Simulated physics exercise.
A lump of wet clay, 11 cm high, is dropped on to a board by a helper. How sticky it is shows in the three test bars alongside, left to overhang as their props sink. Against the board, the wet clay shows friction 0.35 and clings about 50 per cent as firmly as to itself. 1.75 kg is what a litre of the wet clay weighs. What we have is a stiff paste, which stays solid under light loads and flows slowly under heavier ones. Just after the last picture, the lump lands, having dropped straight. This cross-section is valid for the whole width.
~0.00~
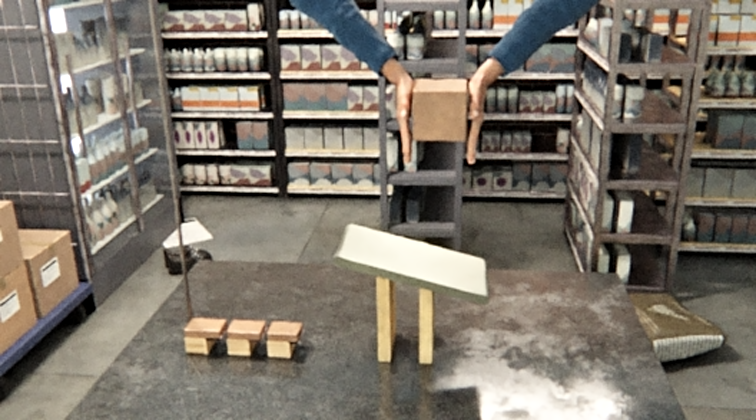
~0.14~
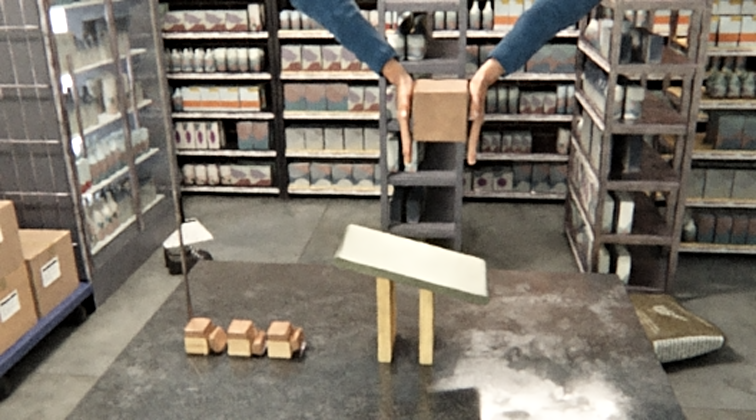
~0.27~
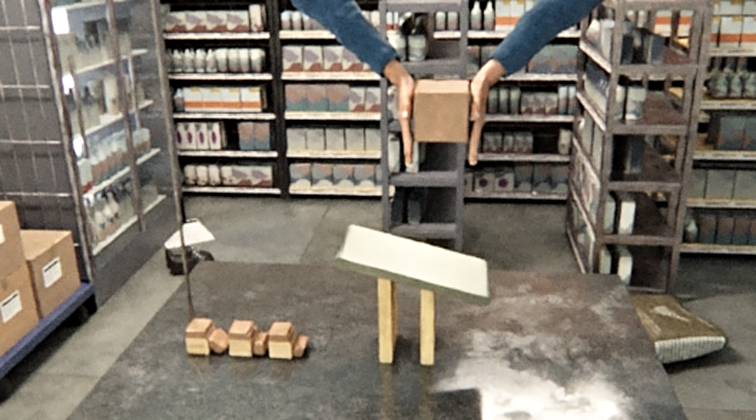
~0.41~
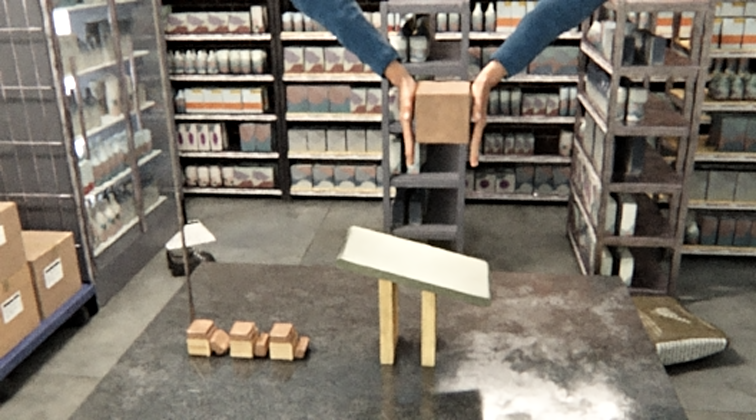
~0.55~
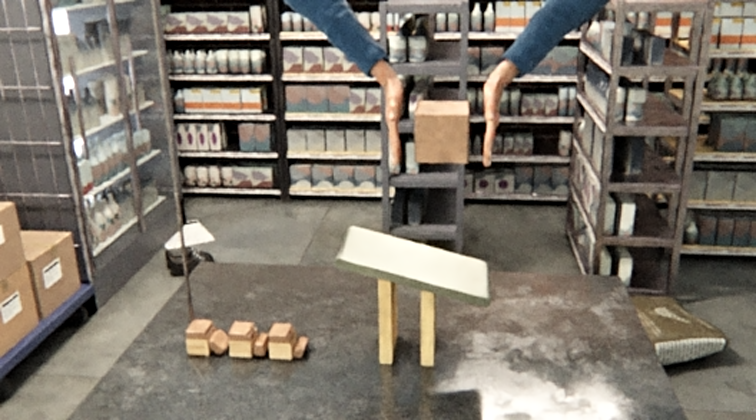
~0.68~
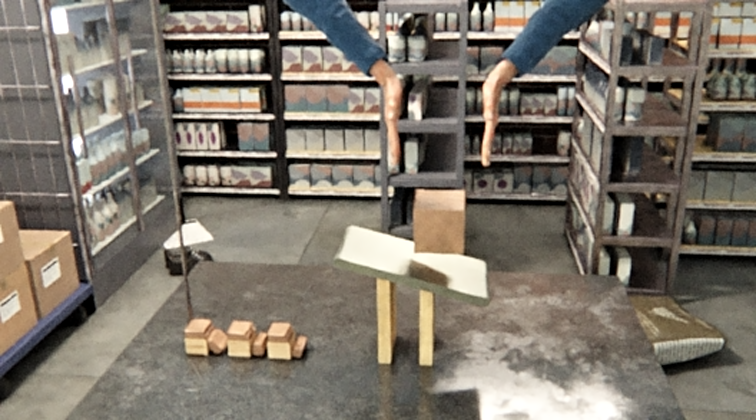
Two hands in blue sleeves hold a brown block of clay above a dark tabletop in a shelf-lined storeroom, seen from the front and slightly above. Below is a tilted pale board on two wooden posts, with three small orange-brown bars on the left and cartons beyond. The bars' ends droop first, then the hands part and the block drops straight down to just above the board, while the view stays almost still.
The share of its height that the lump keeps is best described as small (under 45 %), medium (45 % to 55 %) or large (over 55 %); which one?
It is best described as small.
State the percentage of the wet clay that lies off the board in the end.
I'd say close to 40 percent finishes off the board.
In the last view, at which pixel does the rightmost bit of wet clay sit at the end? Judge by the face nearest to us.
About (475, 288).
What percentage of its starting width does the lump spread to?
I'd put it at some 180 %.
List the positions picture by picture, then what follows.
Crest of the wet clay at (417, 91); drop of the bar ends 0, 0, 0 (left to right), in the first picture.
Crest of the wet clay at (417, 92); drop of the bar ends 4.3 cm, 4.4 cm, 2.8 cm (left to right), in the second picture.
Crest of the wet clay at (418, 92); drop of the bar ends 4.3 cm, 4.4 cm, 4.5 cm (left to right), in the third picture.
Crest of the wet clay at (420, 94); drop of the bar ends 4.3 cm, 4.4 cm, 4.5 cm (left to right), in the fourth picture.
Crest of the wet clay at (419, 114); drop of the bar ends 4.3 cm, 4.4 cm, 4.5 cm (left to right), in the fifth picture.
Crest of the wet clay at (417, 210); drop of the bar ends 4.3 cm, 4.4 cm, 4.5 cm (left to right), in the sixth picture.
After 0.80 s, it stands 42 % of its first height and none has gone off the board.
After 0.93 s, it stands 41 % of its first height and 18 % has gone off the board.
After 1.06 s, it stands 40 % of its first height and 41 % has gone off the board.
After 1.20 s, it stands 40 % of its first height and 41 % has gone off the board.
After 1.30 s, it stands 40 % of its first height and 41 % has gone off the board.
